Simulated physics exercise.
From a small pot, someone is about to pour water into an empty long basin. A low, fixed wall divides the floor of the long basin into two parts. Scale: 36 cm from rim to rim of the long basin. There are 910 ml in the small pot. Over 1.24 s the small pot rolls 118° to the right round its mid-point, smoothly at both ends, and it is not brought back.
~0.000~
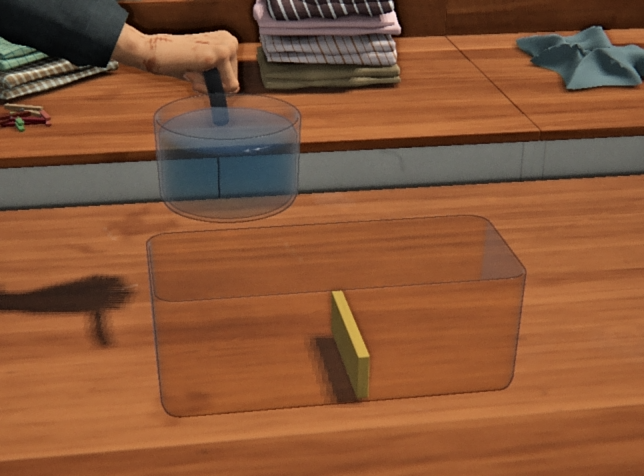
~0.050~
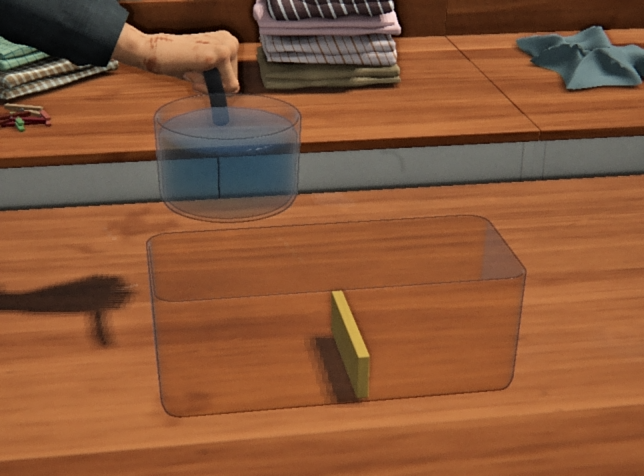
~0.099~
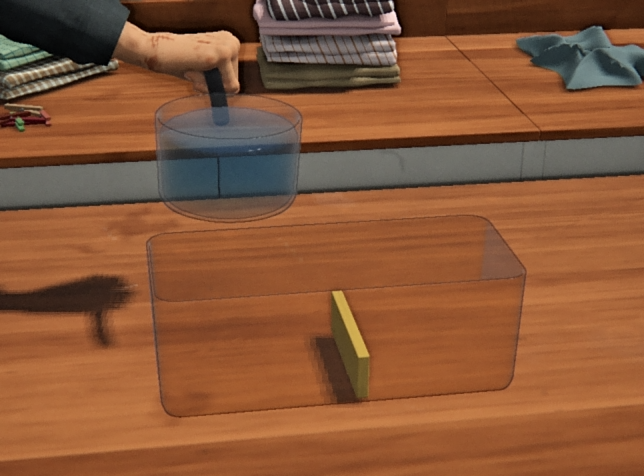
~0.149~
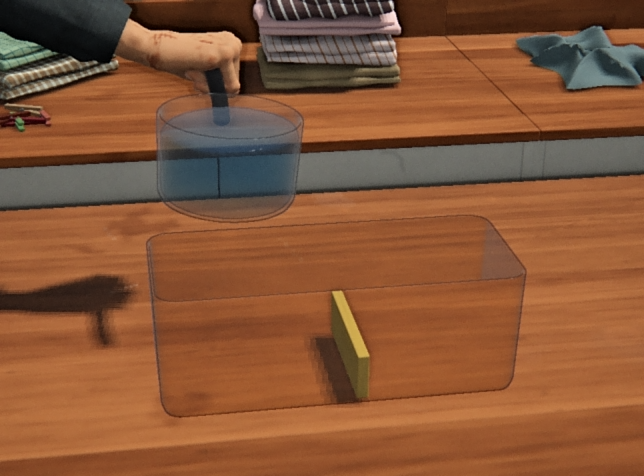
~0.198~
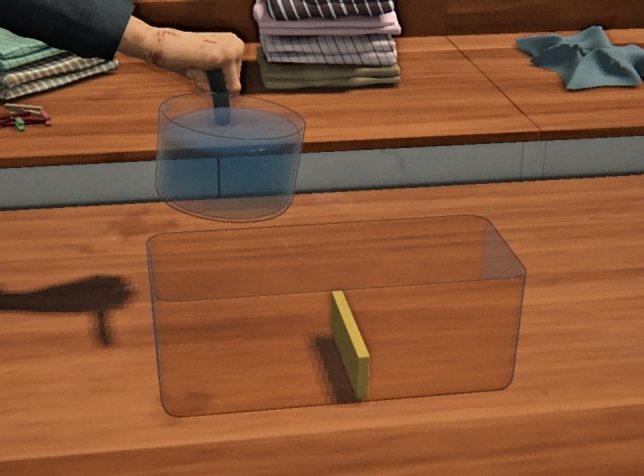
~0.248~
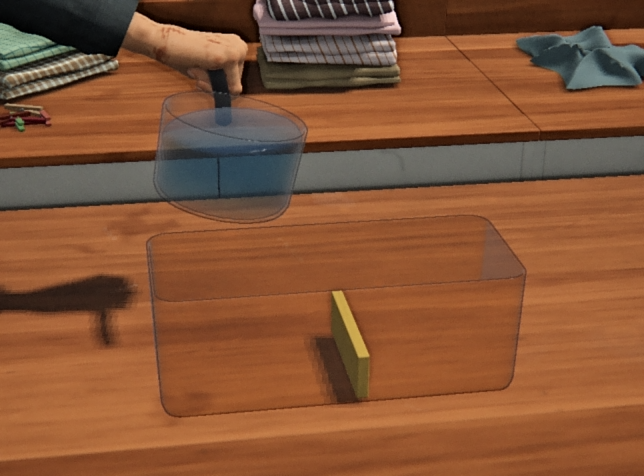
A hand in a dark sleeve holds a small clear pot of blue water by its dark handle at upper left, seen from slightly above a wooden counter. Below it sits an empty, transparent long basin with an upright yellow wall inside, while folded cloths and a crumpled blue cloth lie behind. The pot, still at first, tilts slightly to the right, as the view stays fixed.
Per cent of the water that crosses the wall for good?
65 per cent.
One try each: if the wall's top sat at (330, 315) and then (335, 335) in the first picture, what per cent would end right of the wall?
I'd say 75 percent on the first go, 70 percent on the next.
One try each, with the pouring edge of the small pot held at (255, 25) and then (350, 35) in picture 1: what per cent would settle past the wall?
Near 50 in a hundred on the first go and near 95 in a hundred on the second.
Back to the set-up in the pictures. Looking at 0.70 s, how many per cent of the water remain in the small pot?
Near 58 in a hundred.
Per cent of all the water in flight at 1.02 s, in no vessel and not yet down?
Roughly 6 per cent.
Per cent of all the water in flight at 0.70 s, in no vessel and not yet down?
Some 26 per cent.
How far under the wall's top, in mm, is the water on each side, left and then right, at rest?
For the left, around 36 mm; for the right, around 22 mm.
By 0.70 s the tilt is 70° and 57 per cent is still to pour, 2 is left of the wall and 15 right of it.
By 1.02 s the tilt is 109° and 7 per cent is still to pour, 23 is left of the wall and 64 right of it.
By 1.37 s the tilt is 118° and 0 per cent is still to pour, 35 is left of the wall and 65 right of it.
By 1.74 s the tilt is 118° and 0 per cent is still to pour, 35 is left of the wall and 65 right of it.
At rest 35 per cent lies left of the wall, 65 right of it and 0 outside.
